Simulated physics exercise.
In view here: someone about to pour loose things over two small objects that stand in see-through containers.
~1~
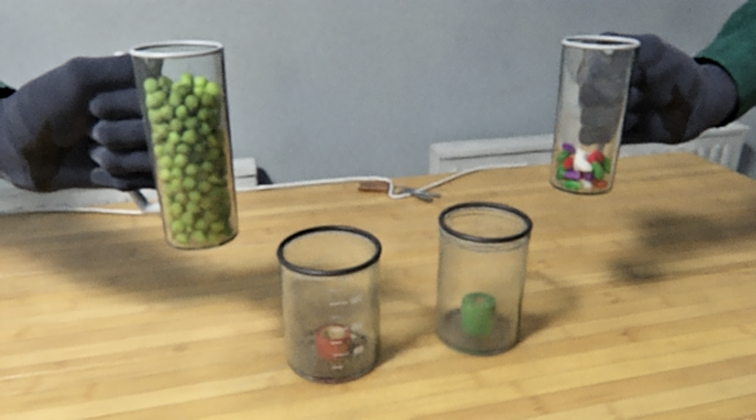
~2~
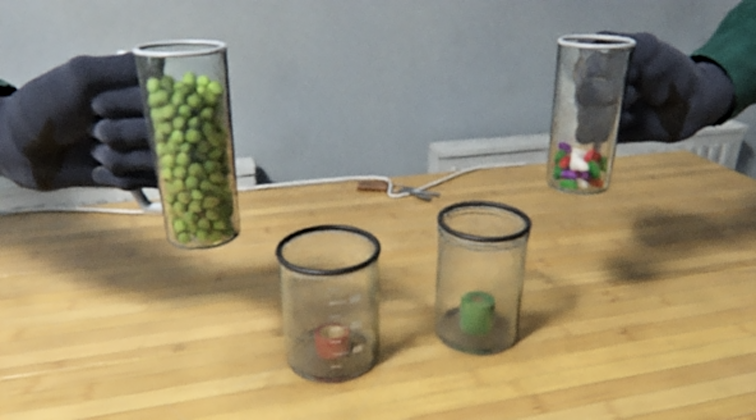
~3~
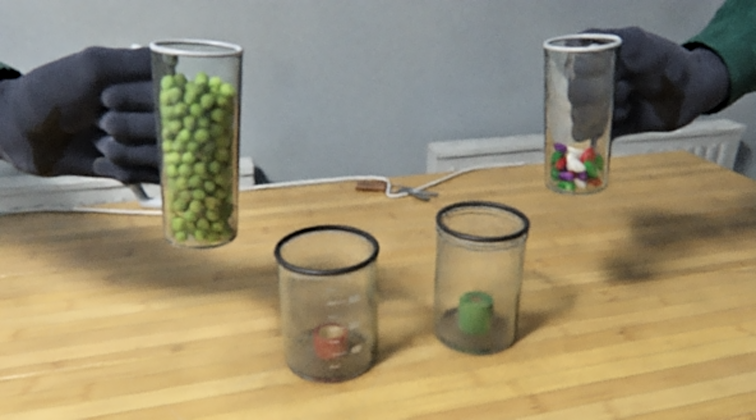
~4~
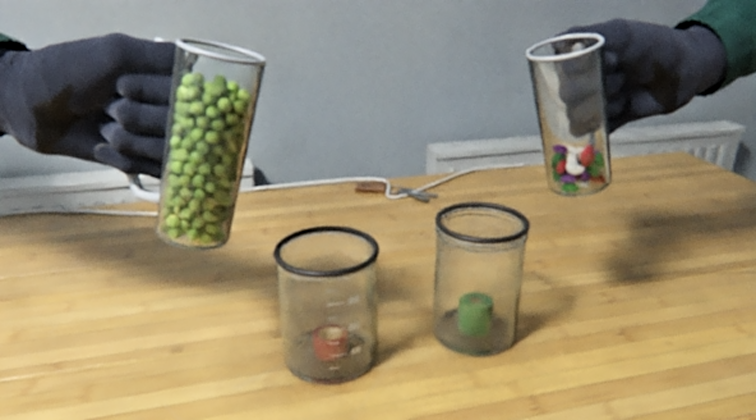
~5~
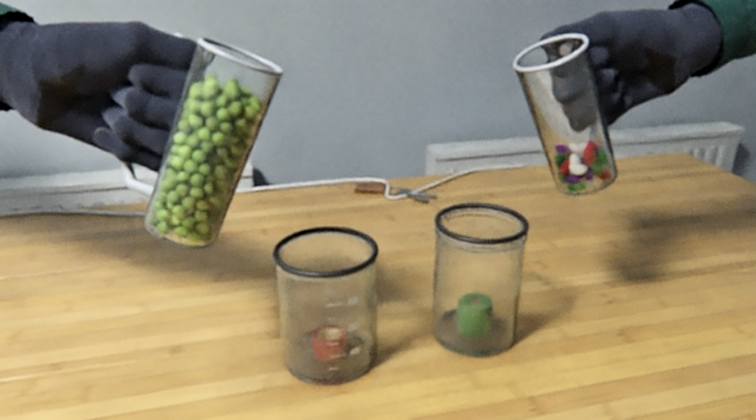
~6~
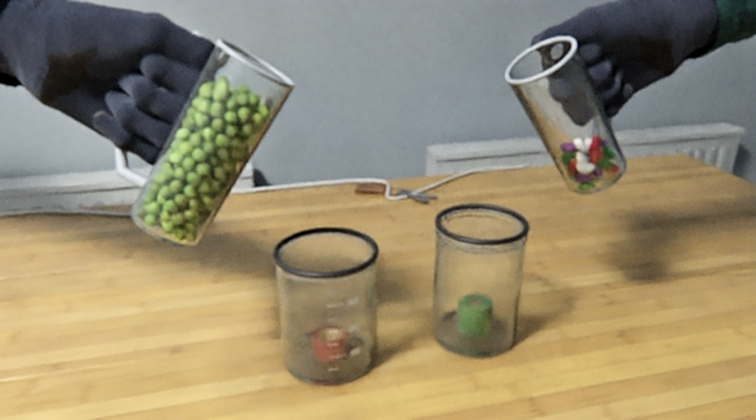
Two dark-gloved hands hold clear cups above a light wooden table, seen from slightly above by a still camera, with a grey wall behind. The left cup is nearly full of green peas and the right holds a few colourful pieces, while two see-through containers below hold a small red object and a green one. Starting upright, both cups lean gradually inward together, their contents staying inside.
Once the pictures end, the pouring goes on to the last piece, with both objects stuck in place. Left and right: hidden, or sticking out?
Once it all settles, the left object vanishes from sight and the right object stays visible.
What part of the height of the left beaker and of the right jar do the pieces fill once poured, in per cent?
About 60 on the left and 25 on the right.
Then, 0.37 s past the last view, left beaker empty, all of its cupful still in the cup; right jar empty, all of its cupful still in the cup.
Then, 0.83 s past the last view, left beaker empty, all of its cupful still in the cup; right jar empty, all of its cupful still in the cup.
Then, 1.33 s past the last view, left beaker a quarter full, about half of its cupful still in the cup; right jar nearly empty, most of its cupful still in the cup.
Finally, left beaker two thirds full (surface near (328, 294)), nothing beside it; right jar a quarter full (surface near (475, 304)), nothing beside it; the left thing is covered; the right thing is still showing.
